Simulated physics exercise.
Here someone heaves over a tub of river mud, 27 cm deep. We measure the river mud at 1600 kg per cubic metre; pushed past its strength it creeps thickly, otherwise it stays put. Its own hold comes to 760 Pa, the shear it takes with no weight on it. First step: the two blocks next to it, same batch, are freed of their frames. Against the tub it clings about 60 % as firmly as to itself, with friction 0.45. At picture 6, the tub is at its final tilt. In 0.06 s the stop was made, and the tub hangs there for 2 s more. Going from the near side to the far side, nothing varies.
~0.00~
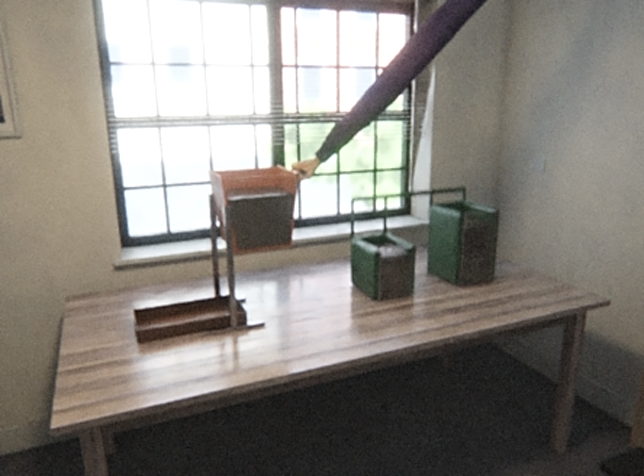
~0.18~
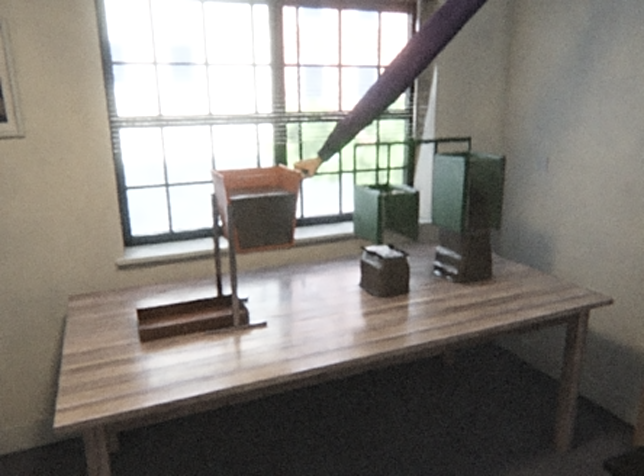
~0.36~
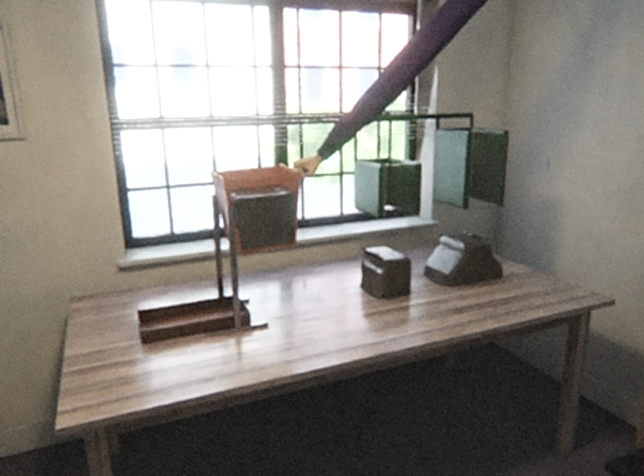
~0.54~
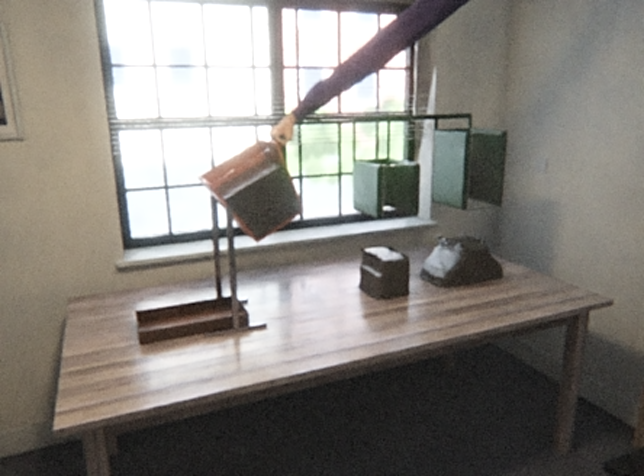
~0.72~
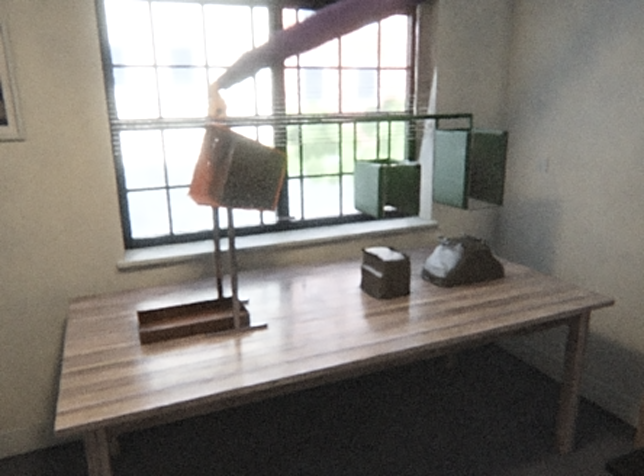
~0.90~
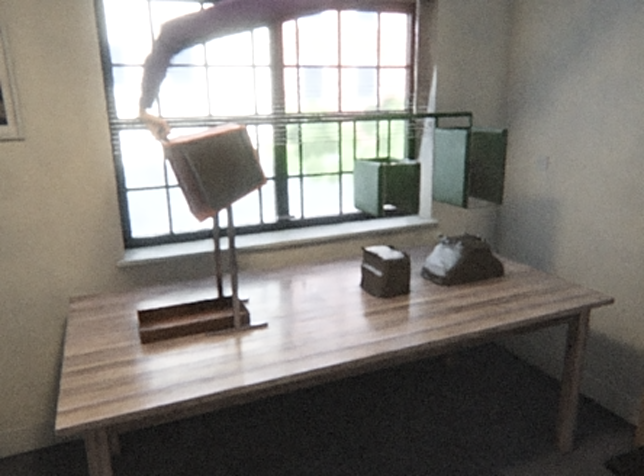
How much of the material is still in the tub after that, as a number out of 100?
About 0 out of 100.
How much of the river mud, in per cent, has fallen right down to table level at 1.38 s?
About 80 %.
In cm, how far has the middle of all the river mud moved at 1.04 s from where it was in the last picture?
Roughly 11 cm.
After 1.04 s, the tub is at 108 degrees and holds 77 %.
After 1.21 s, the tub is at 108 degrees and holds 13 %.
After 1.38 s, the tub is at 108 degrees and holds 0 %.
After 1.55 s, the tub is at 108 degrees and holds 0 %.
After 2.90 s, at the end, the tub is at 108 degrees and holds 0 %.
